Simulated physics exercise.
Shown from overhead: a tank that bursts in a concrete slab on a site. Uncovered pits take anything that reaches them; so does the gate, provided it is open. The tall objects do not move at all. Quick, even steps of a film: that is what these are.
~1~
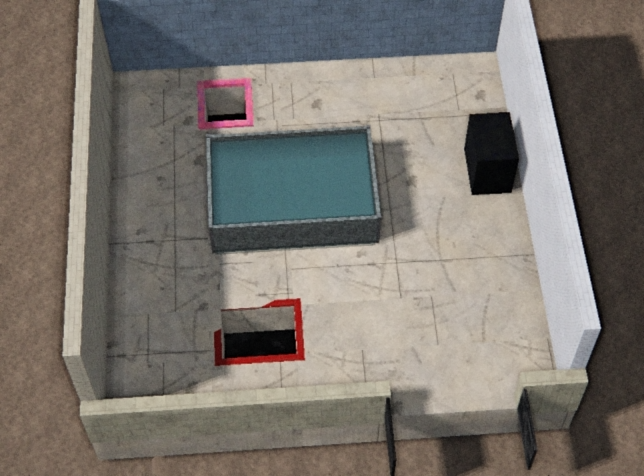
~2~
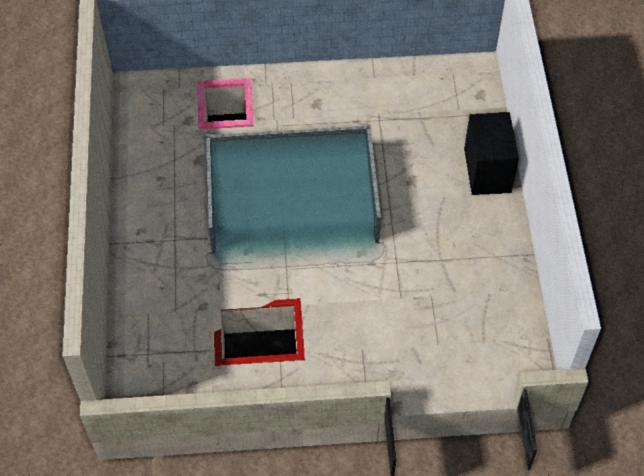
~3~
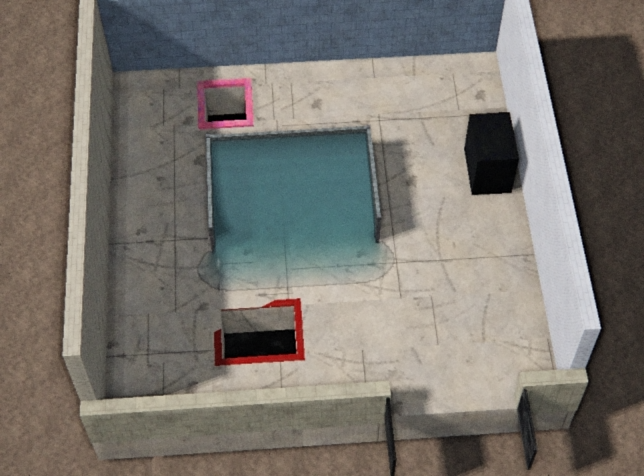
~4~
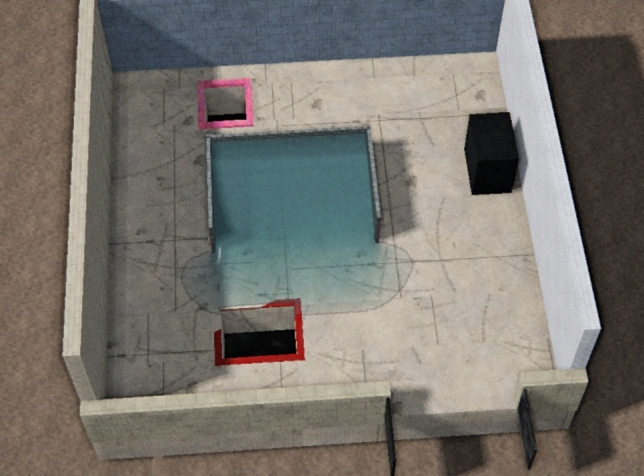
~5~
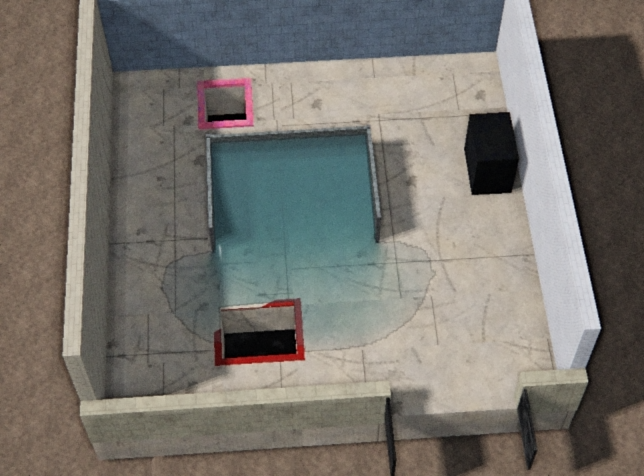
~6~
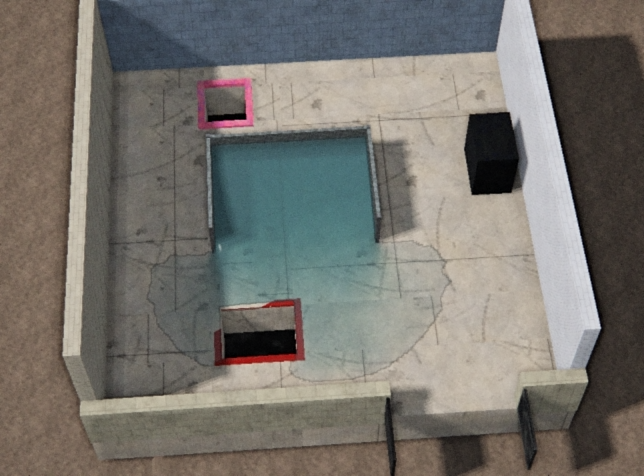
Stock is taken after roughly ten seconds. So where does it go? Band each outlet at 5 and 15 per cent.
In the end gate: Greater than fifteen per cent; red pit: Greater than fifteen per cent; pink pit: Smaller than five per cent.
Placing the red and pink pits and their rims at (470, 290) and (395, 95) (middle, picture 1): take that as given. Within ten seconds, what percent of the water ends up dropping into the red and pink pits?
Log, per cent - red: 14, pink: 0.
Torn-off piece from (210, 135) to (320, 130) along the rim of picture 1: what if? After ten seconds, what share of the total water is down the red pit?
Per cent to red: 2.
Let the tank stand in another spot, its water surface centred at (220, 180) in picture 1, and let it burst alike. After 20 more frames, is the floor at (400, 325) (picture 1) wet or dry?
The answer is submerged.
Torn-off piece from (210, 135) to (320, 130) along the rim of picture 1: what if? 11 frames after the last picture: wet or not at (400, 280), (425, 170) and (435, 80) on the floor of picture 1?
One after the other: No water, clear, wet.
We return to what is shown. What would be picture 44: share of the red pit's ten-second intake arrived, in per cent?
Roughly 85 percent.
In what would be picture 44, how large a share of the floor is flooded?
Close to 65 %.
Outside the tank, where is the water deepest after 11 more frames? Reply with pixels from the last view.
Estimated pixel: (349, 405).
A moment on, water covers 35 % of the floor; the gate 1 %, the red pit 14 %, the pink pit 0 %.
Next, water covers 40 % of the floor; the gate 5 %, the red pit 24 %, the pink pit 0 %.
Then, water covers 40 % of the floor; the gate 13 %, the red pit 33 %, the pink pit 0 %.
Later, water covers 65 % of the floor; the gate 19 %, the red pit 40 %, the pink pit 0 %.
In the end, water covers 75 % of the floor; the gate 23 %, the red pit 47 %, the pink pit 0 %.
